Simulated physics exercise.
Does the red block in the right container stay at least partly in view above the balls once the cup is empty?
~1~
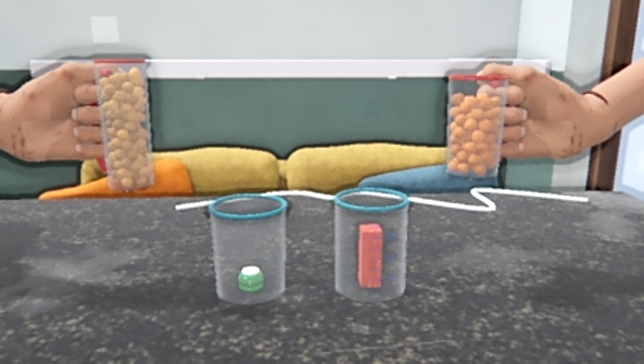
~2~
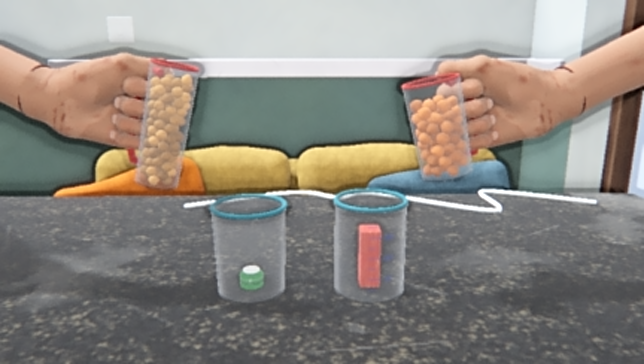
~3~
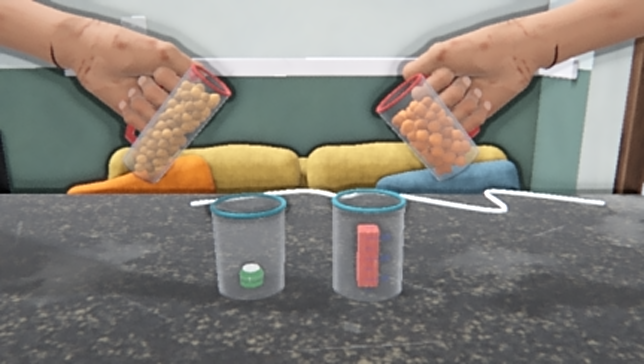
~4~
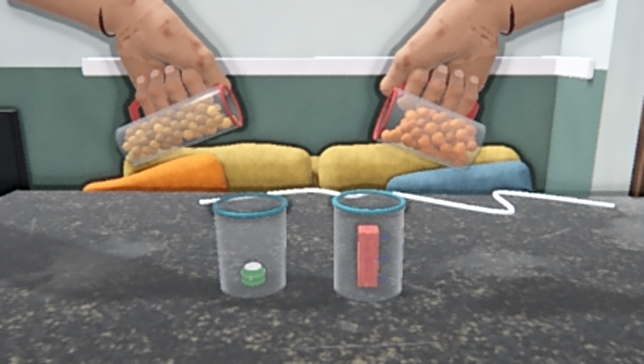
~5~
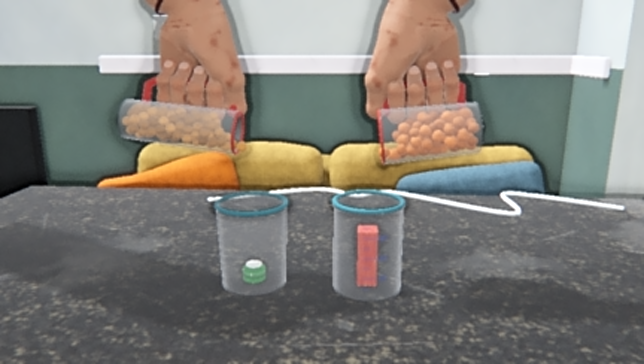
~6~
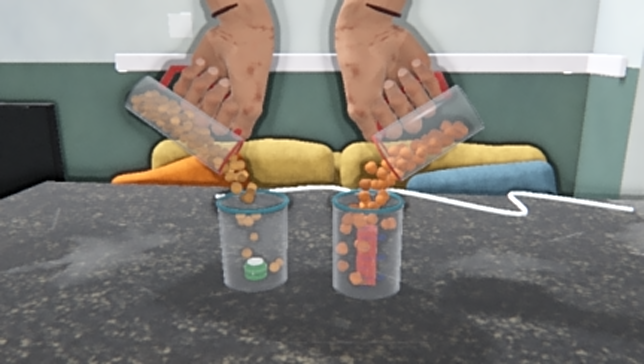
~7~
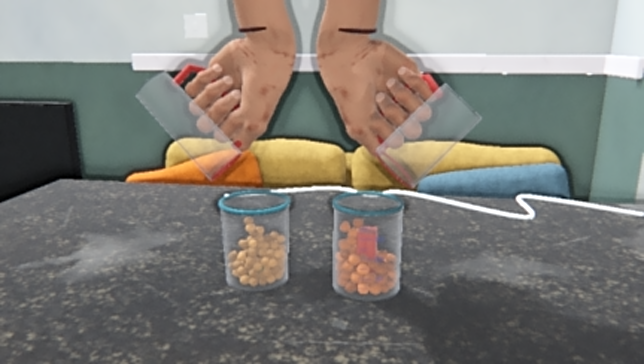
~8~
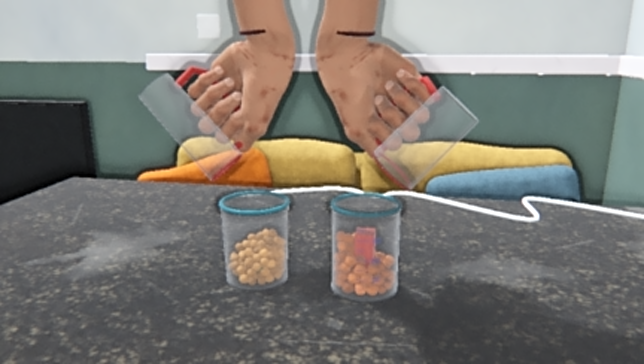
Yes, the top of the red block still shows above the orange balls, while the small green and white object on the left is covered.
